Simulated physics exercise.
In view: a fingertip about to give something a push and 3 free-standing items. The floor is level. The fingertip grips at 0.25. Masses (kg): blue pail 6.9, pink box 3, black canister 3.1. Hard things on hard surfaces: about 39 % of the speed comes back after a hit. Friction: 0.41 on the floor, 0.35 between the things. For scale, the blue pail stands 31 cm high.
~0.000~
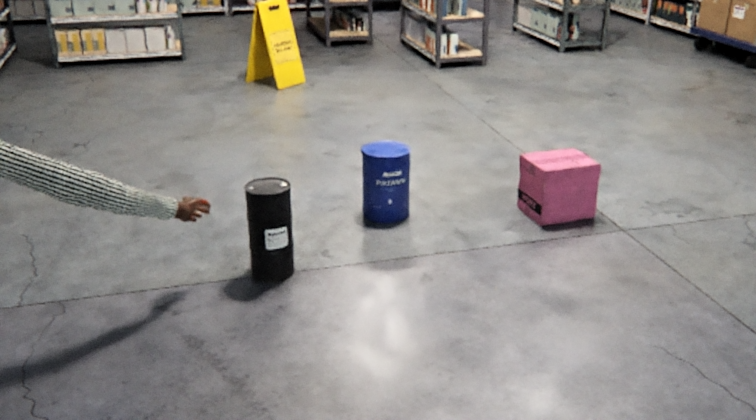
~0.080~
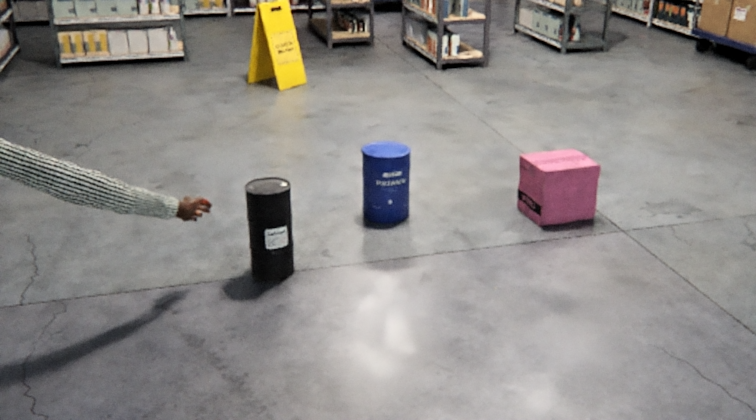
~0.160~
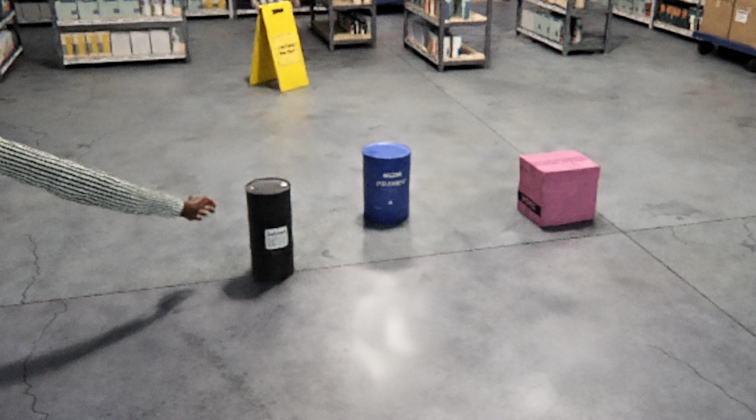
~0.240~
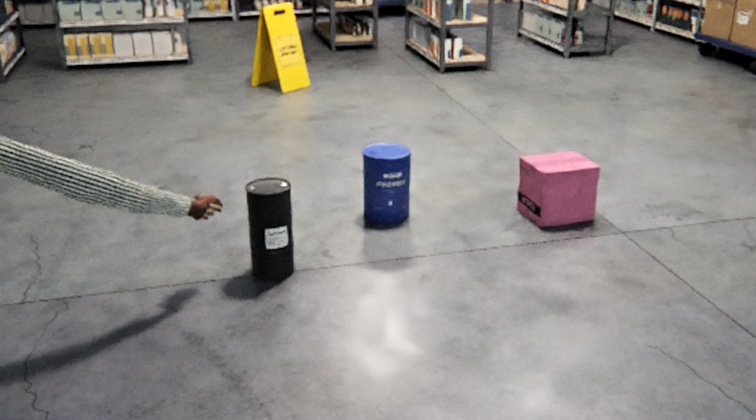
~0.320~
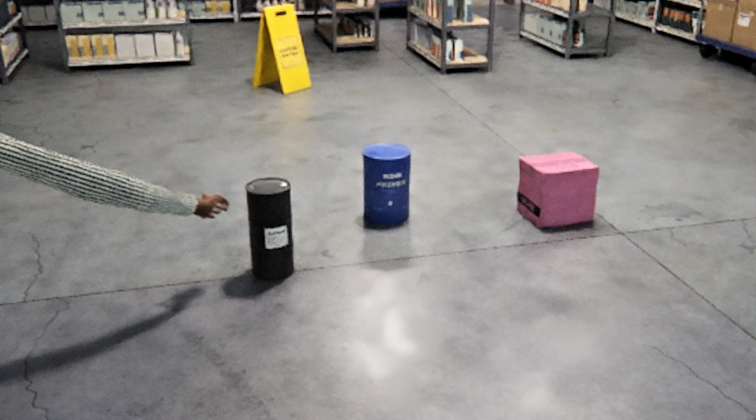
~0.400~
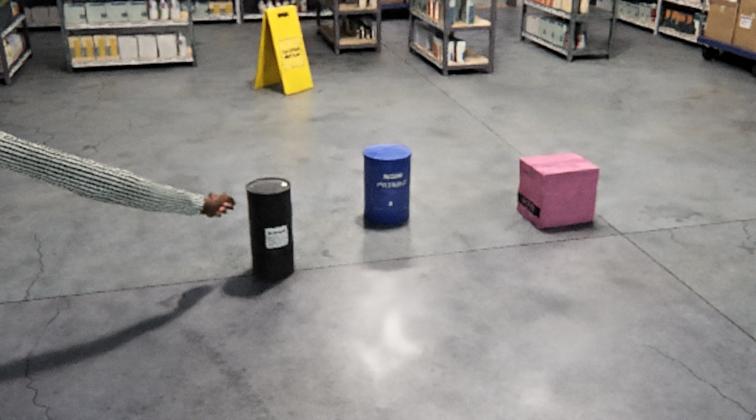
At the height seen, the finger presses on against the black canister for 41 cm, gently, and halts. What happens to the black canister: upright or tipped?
The black canister tips over.
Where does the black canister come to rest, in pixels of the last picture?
At about (352, 242).
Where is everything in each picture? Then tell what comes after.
Finger moved 0 cm; black canister (271, 230); blue pail (386, 182), in the first picture.
Finger moved 0 cm; black canister (271, 229); blue pail (386, 182), in the second picture.
Finger moved 2 cm; black canister (271, 230); blue pail (386, 183), in the third picture.
Finger moved 4 cm; black canister (271, 229); blue pail (387, 183), in the fourth picture.
Finger moved 6 cm; black canister (271, 229); blue pail (387, 184), in the fifth picture.
Finger moved 8 cm; black canister (271, 229); blue pail (387, 184), in the sixth picture.
After 0.90 s, finger moved 22 cm; black canister 19° off upright near (288, 223).
After 1.40 s, finger moved 36 cm; black canister 75° off upright near (333, 234).
After 1.60 s, finger moved 42 cm; black canister on its side near (351, 242).
In the end (3.0 s), toppled on the floor, black canister; the other 2 under 14 cm from the start. At the end, from the last picture's camera, black canister near (352, 242).
